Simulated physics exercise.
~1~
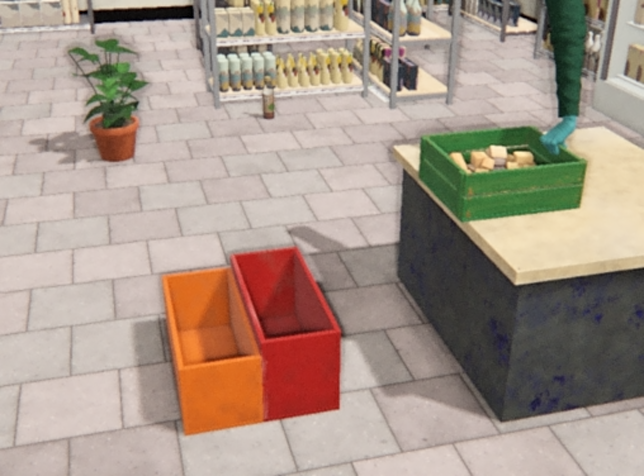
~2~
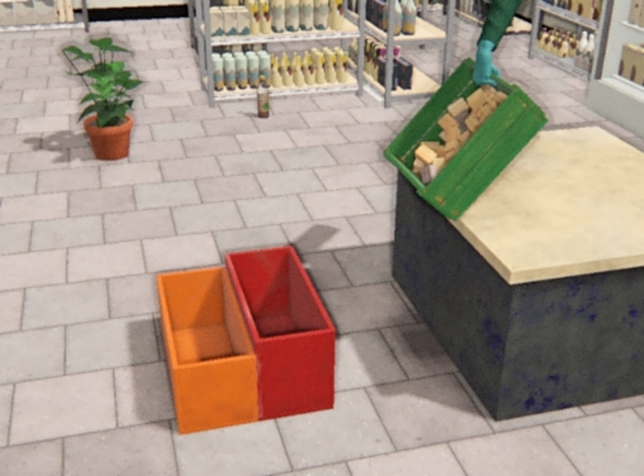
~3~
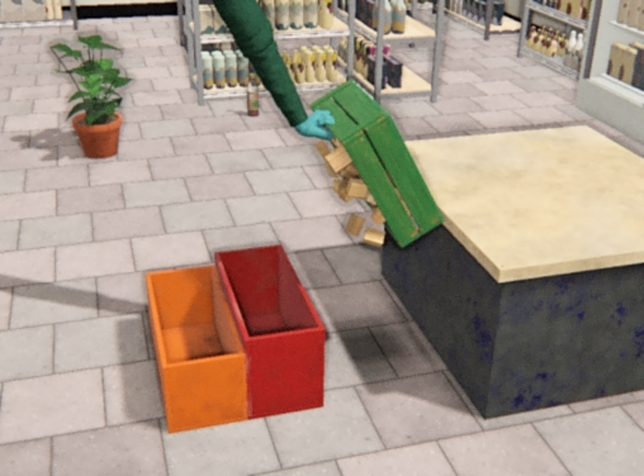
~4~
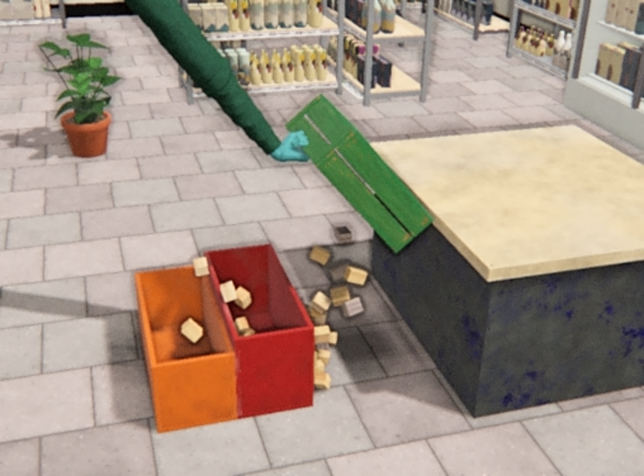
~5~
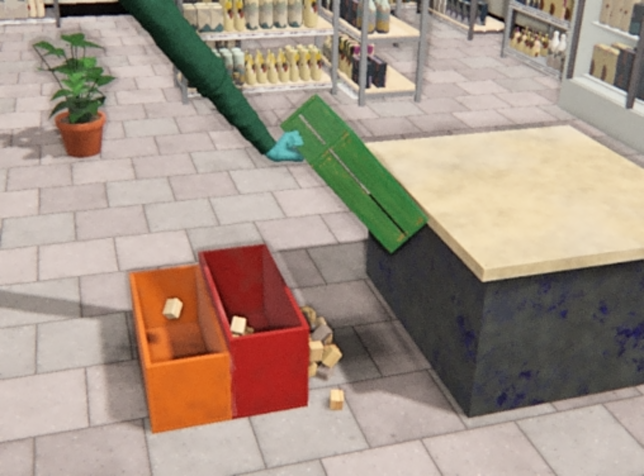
A green crate of small wooden blocks sits on a pale-topped dark bench at the right, seen from above in a shop with tiled flooring. An empty red bin and an orange tub stand side by side on the floor to the left, with a potted plant and stocked shelves behind. A teal-gloved hand on a green-sleeved arm tips the crate leftward over the bench's edge. The blocks slide, then tumble out as it turns nearly upside down. A few land in the bin and tub, but most end up heaped on the floor between the red bin and bench.
